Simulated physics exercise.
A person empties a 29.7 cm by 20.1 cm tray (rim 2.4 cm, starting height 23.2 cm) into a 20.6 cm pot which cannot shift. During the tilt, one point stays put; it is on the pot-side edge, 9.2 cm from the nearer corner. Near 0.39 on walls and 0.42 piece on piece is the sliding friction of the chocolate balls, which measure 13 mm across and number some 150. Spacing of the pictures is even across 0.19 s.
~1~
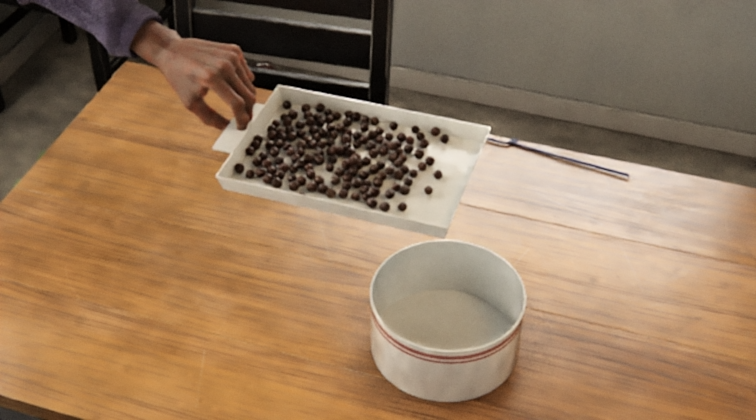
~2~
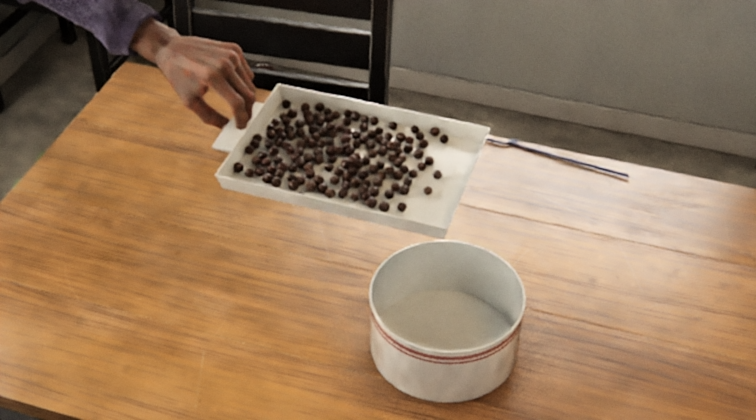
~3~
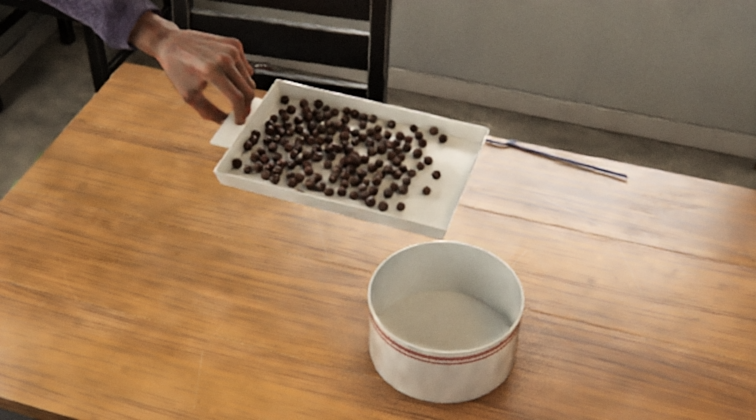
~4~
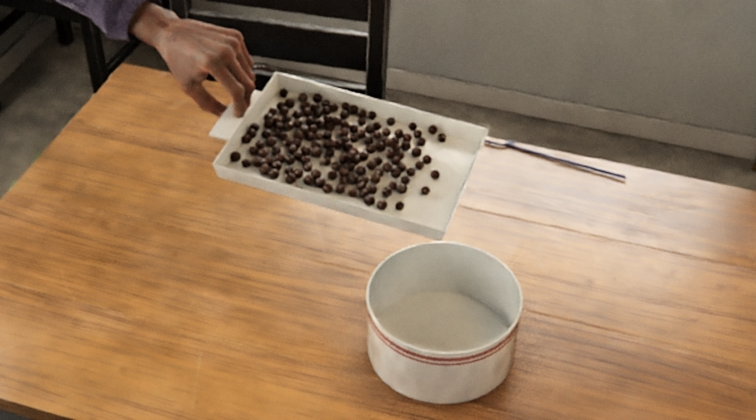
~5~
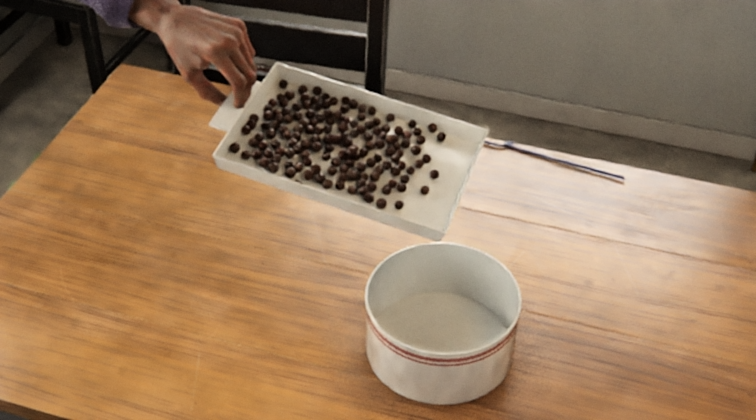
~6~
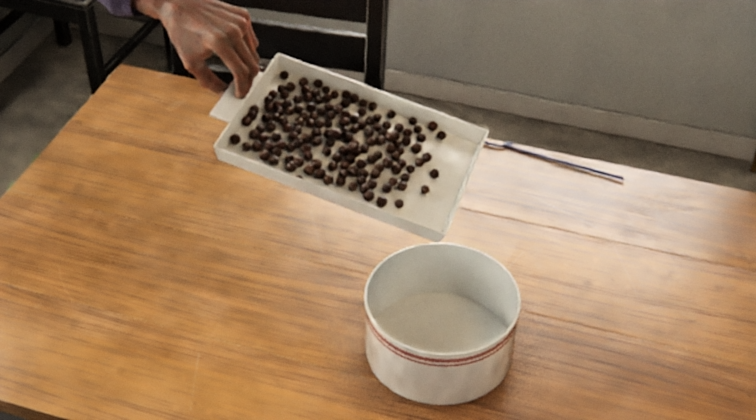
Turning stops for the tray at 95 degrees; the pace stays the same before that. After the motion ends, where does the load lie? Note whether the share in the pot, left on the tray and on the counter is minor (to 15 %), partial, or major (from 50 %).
Noted: Pot major; tray minor; counter partial.
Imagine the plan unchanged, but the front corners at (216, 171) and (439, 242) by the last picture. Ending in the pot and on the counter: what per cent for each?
Pot 90, counter 10.
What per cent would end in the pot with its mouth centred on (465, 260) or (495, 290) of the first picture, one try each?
Estimates: 65 in a hundred and 90 in a hundred.
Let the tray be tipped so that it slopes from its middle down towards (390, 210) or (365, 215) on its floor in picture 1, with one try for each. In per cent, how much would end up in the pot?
Roughly 100 per cent on the first try and 70 per cent on the second.
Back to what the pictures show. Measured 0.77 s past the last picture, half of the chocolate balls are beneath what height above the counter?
The halfway line is at about 24 cm.
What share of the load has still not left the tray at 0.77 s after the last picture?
About 70 per cent.
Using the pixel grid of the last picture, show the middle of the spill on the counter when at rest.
I'd put it near (566, 316).
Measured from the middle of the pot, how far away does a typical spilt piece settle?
22 cm.
Then, 0.46 s after the last picture, tilt 51 degrees; the tray holds 100 %, the pot 0 %.
Then, 0.77 s after the last picture, tilt 78 degrees; the tray holds 70 %, the pot 10 %.
Then, 1.18 s after the last picture, tilt 95 degrees; the tray holds 5 %, the pot 50 %.
In the end, pot 65 %, tray 0 %, counter 35 %.
